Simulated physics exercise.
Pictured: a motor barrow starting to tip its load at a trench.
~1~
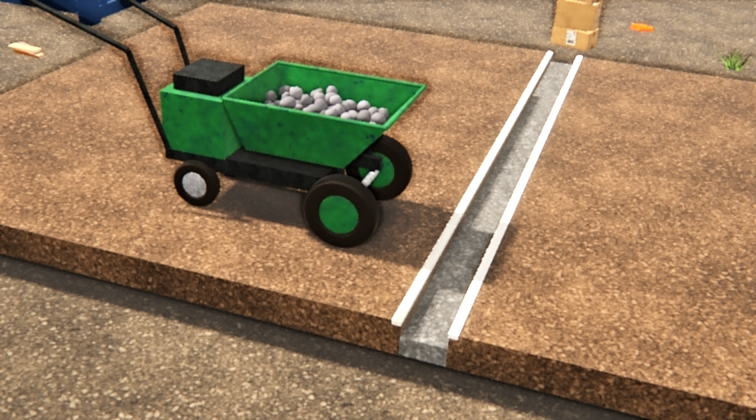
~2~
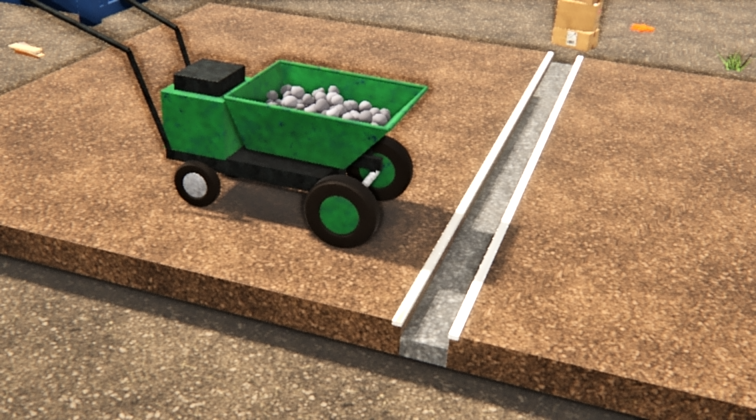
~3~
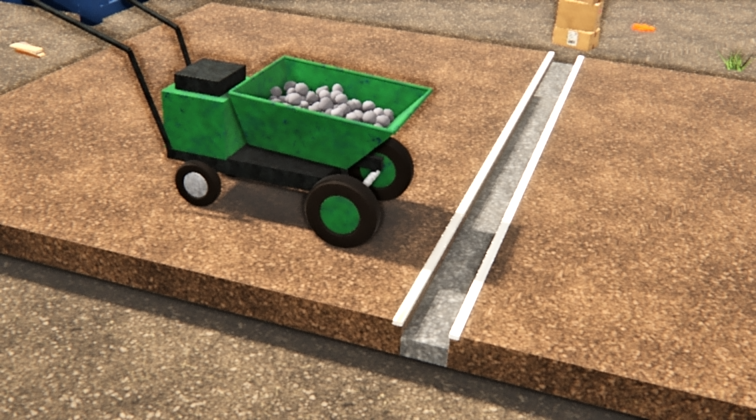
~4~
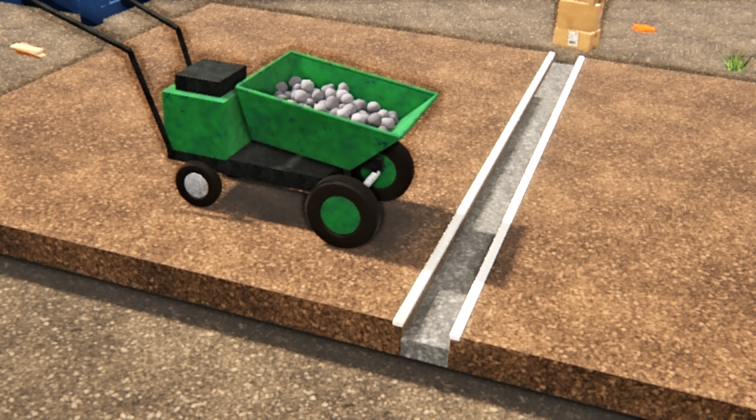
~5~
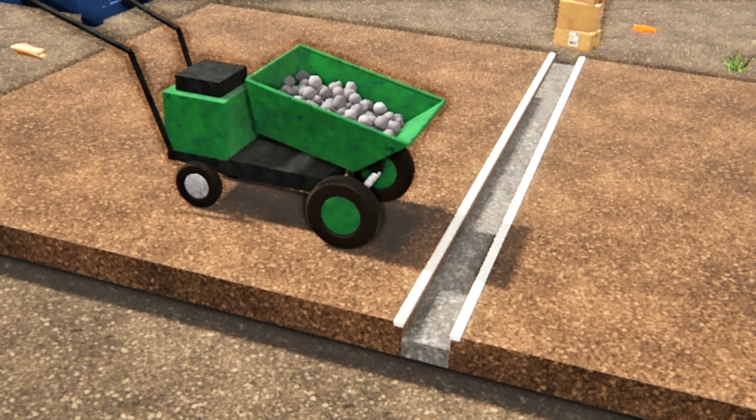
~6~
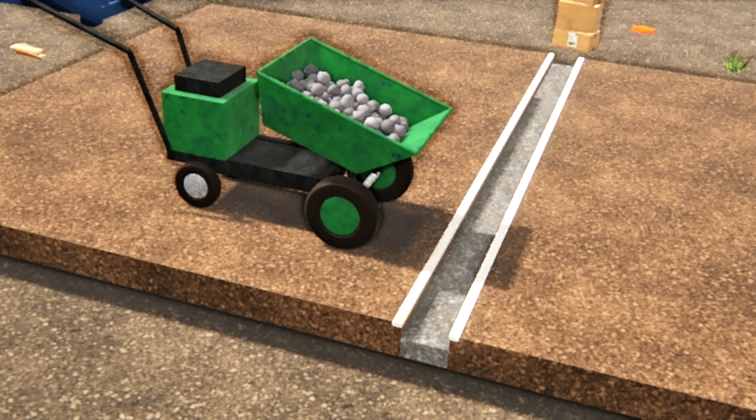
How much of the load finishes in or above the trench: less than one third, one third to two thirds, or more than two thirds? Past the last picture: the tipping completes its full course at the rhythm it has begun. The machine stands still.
One third to two thirds.
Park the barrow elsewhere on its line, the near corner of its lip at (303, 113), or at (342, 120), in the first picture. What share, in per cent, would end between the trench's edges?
20 %, then 50 %.
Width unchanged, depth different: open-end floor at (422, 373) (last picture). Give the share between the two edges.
Roughly 70 in a hundred.
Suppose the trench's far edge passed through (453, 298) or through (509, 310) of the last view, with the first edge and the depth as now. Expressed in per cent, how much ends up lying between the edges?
The first try gives 30 percent, then the second gives 90 percent.
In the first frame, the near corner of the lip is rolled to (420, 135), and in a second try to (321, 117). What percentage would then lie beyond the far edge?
Around 80 and 0 per cent respectively.
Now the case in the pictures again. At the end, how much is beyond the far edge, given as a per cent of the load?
That share is about 40 percent.
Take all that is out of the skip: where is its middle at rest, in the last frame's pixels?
Near (485, 242).
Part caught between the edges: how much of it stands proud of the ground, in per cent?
Around 45 in a hundred.
Soon, skip tipped steeply; all in the skip.
A while on, skip tipped steeply; most in the skip; a small part in or heaped over the trench; a stray few beyond it; a stray few falling.
Towards the end, skip tipped right over; about a quarter in the skip; about half in or heaped over the trench; about a third beyond it.
Finally, skip tipped right over; a small part in the skip; about half in or heaped over the trench; about half beyond it.
